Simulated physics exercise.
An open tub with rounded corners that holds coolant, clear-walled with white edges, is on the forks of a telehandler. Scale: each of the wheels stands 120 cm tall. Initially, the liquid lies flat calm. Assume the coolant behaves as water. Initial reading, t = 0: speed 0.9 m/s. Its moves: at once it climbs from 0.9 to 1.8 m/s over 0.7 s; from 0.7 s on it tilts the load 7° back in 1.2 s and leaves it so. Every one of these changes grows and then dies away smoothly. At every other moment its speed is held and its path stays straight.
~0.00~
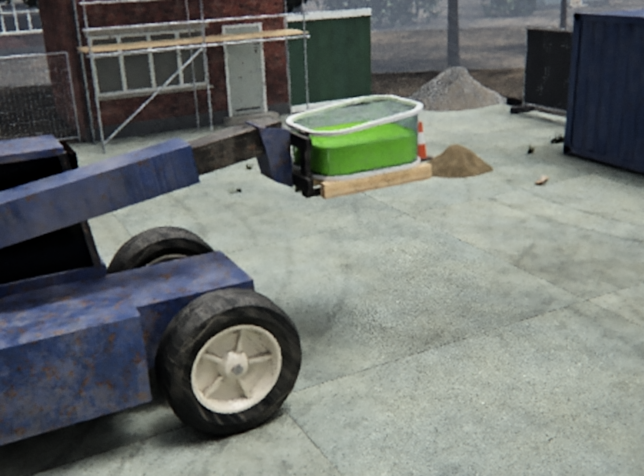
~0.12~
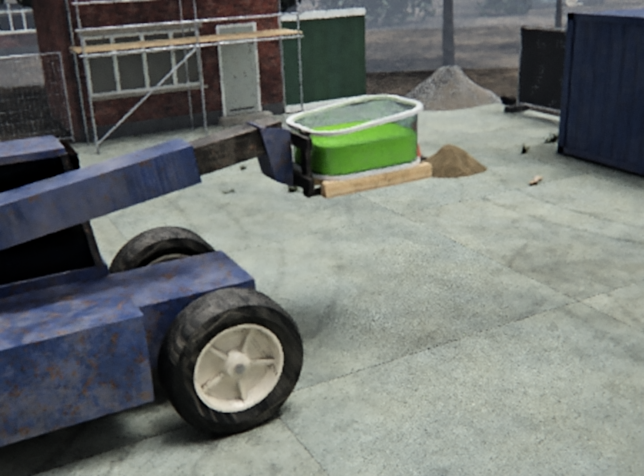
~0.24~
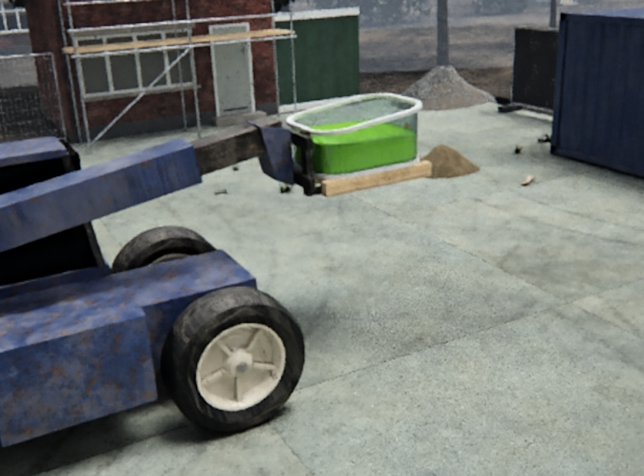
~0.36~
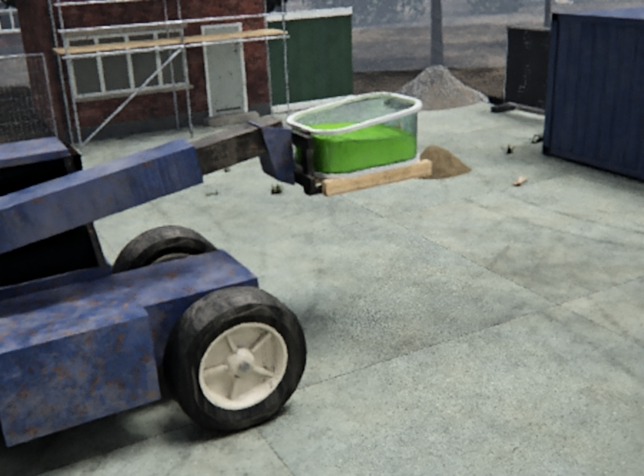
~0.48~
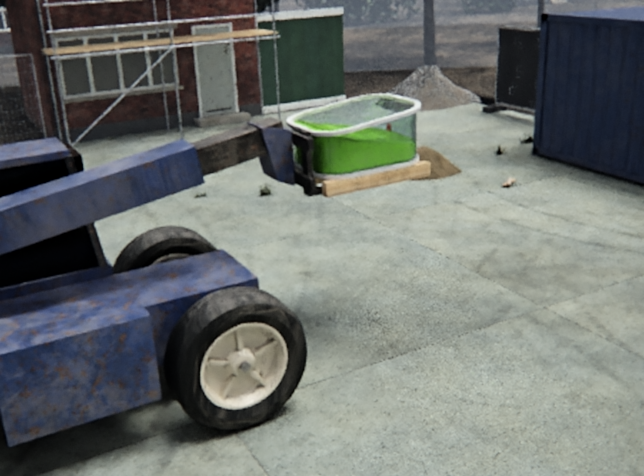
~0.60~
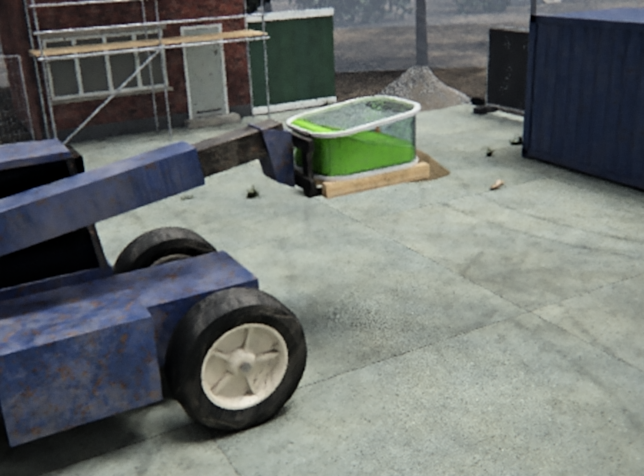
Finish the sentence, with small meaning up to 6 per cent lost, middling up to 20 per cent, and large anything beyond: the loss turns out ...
The loss turns out middling.
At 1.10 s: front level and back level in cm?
It reads roughly 34 cm up front and 24 cm at the back.
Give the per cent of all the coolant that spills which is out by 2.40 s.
About 80 percent, give or take.
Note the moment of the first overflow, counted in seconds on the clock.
It first spills at close to 1.0 s.
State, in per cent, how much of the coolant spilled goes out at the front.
I'd put it at about 0 percent of what spills.
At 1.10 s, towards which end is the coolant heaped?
Result: At the forward end.
By 1.10 s it stands 25 cm high behind and 33 cm in front; 1 per cent has gone over the back.
By 1.70 s it stands 25 cm high behind and 22 cm in front; 1 per cent has gone over the back.
By 2.40 s it stands 32 cm high behind and 13 cm in front; 7 per cent has gone over the back.
By 4.89 s 8 per cent has gone over the back, 20 of 239 litres.
